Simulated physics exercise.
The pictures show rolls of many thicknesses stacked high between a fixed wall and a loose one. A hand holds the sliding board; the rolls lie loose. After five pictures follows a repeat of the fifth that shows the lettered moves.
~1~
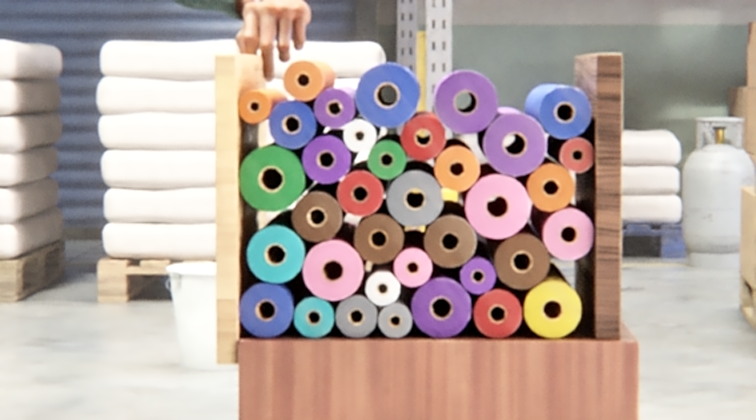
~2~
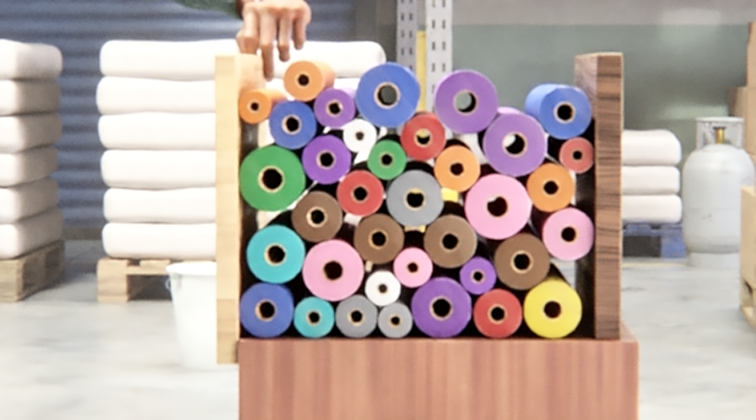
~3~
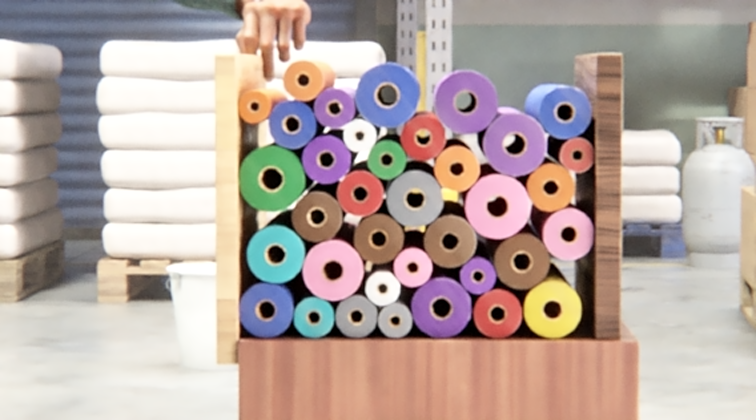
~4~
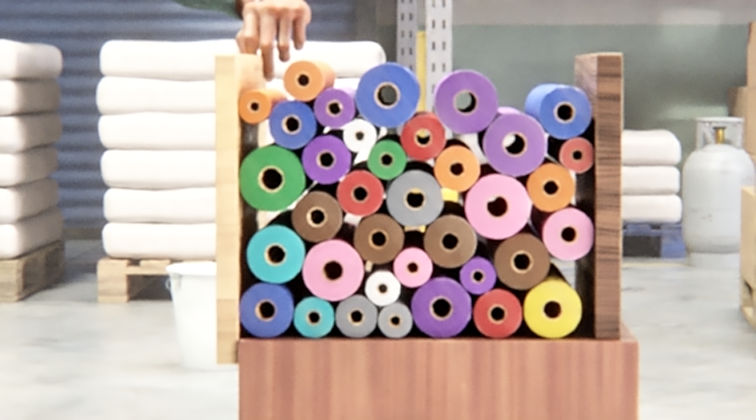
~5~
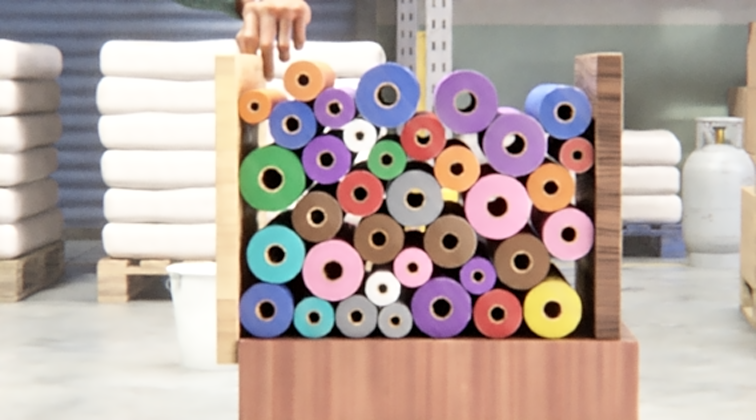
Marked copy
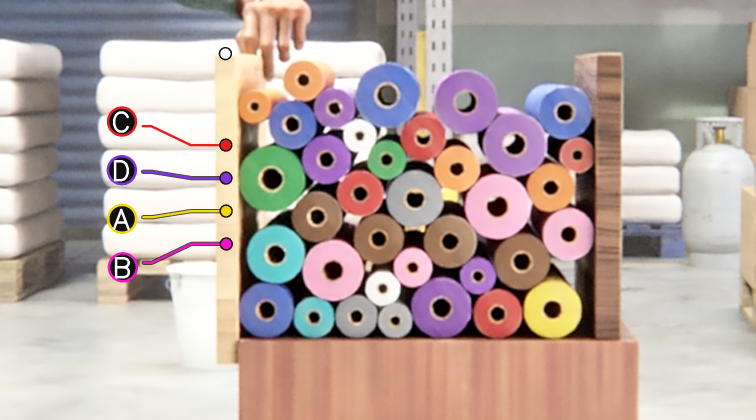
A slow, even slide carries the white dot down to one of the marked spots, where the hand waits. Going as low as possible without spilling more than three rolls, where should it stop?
Down to A.
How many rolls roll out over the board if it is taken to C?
With C, none.
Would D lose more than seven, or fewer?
At D, fewer than seven.
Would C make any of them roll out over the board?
No.
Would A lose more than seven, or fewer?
It loses fewer than seven.
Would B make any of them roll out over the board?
At B: Yes.
On the copy, A at (226, 211); B at (226, 244); C at (226, 145); D at (226, 178); the white dot at (225, 54).
On A. First, top of the board (238, 126).
Then, top of the board (238, 209).
Finally, top of the board (238, 210), one out over the board.
By contrast, B more than three out over the board; C none out over the board; D none out over the board.
